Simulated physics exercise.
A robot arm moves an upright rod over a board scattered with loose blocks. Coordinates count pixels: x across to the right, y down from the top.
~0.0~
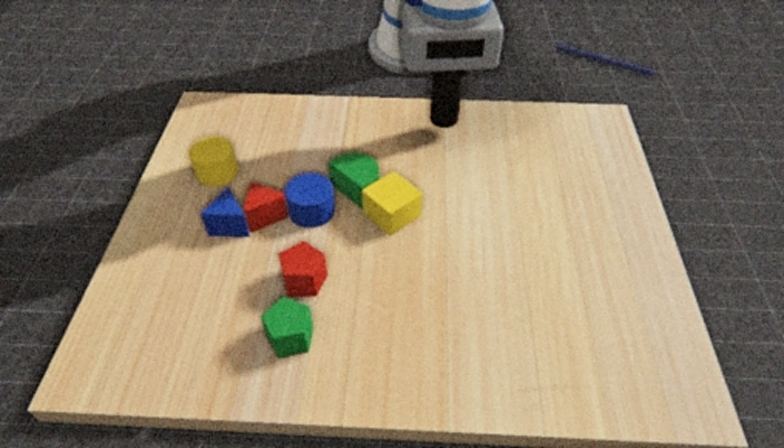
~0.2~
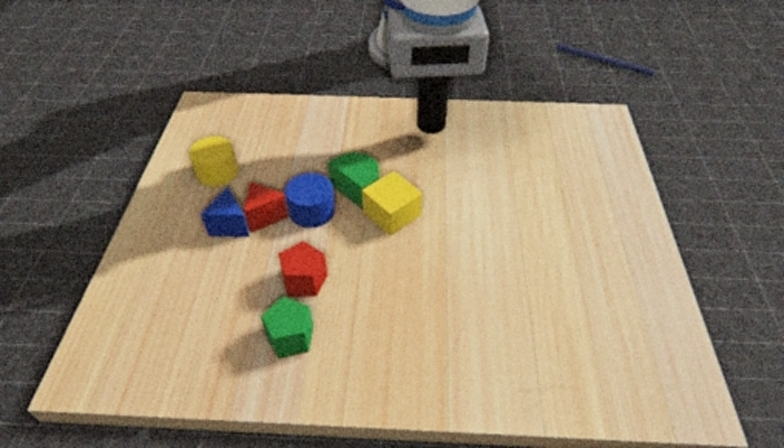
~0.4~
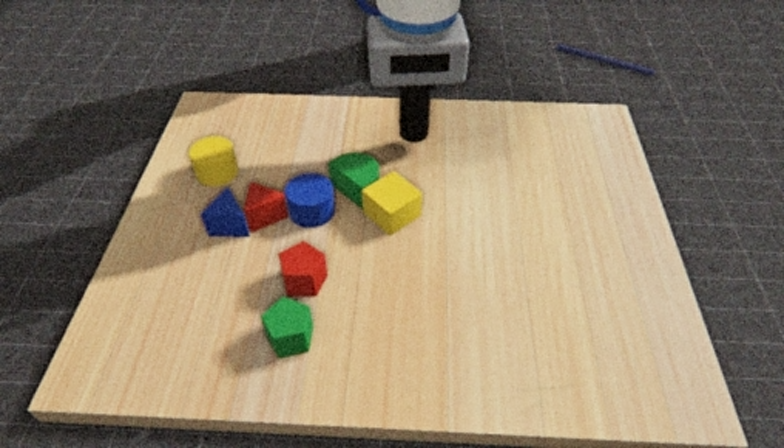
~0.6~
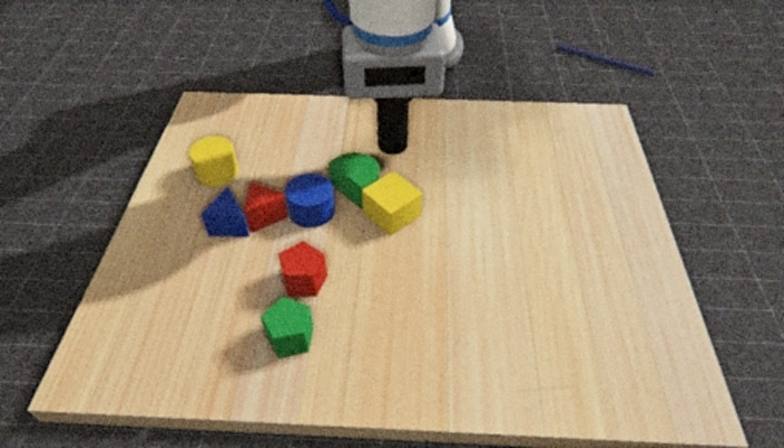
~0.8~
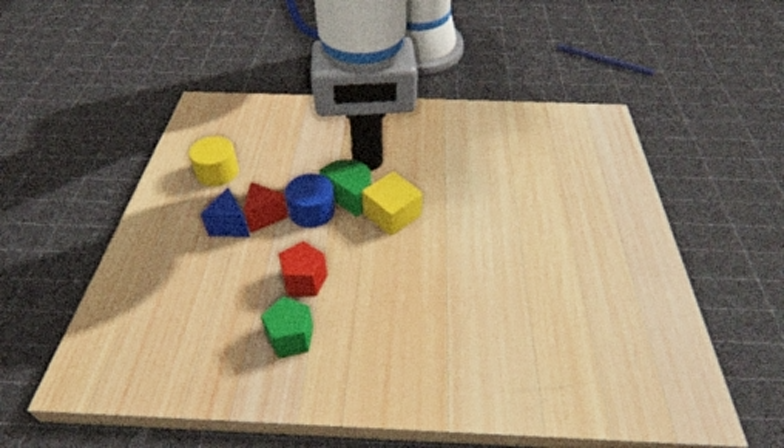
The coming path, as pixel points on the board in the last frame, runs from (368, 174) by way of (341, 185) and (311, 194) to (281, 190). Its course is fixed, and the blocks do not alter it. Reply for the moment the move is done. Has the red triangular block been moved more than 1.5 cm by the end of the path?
Yes
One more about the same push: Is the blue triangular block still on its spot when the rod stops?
I'd say no.
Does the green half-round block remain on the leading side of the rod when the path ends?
The answer is no.
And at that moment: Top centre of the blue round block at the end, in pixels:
My prediction: (277, 229).
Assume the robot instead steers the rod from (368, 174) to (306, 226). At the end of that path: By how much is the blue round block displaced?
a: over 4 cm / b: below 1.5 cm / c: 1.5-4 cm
Choice a: Over 4 cm.
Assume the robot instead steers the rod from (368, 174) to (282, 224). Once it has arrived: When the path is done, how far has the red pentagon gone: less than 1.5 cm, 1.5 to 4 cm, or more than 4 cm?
The answer will be the short band, under 1.5 cm.
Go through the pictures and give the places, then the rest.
The first picture shows rod's lower end (444, 120); blue triangular block (224, 205); red triangular block (260, 195); blue round block (309, 189); green half-round block (357, 166).
The second picture shows rod (431, 126); blocks still.
The third picture shows rod (414, 134); blocks still.
The fourth picture shows rod (393, 146); blocks still.
The fifth picture shows rod (368, 162); blue triangular block (224, 205); red triangular block (260, 195); blue round block (309, 189); green half-round block (348, 174).
The first path, step by step. One third of the way, rod (340, 174); blue triangular block (211, 206), turned 40° clockwise; red triangular block (245, 207), turned 40° clockwise; blue round block (288, 208); green half-round block (323, 187).
Two thirds of the way, rod (310, 182); blue triangular block (209, 206), turned 45° clockwise; red triangular block (242, 214), turned 70° clockwise; blue round block (277, 229); green half-round block (303, 198), turned 40° anticlockwise.
At the end, rod (279, 178); blue triangular block (209, 206), turned 45° clockwise; red triangular block (242, 214), turned 70° clockwise; blue round block (277, 229); green half-round block (303, 199), turned 40° anticlockwise.
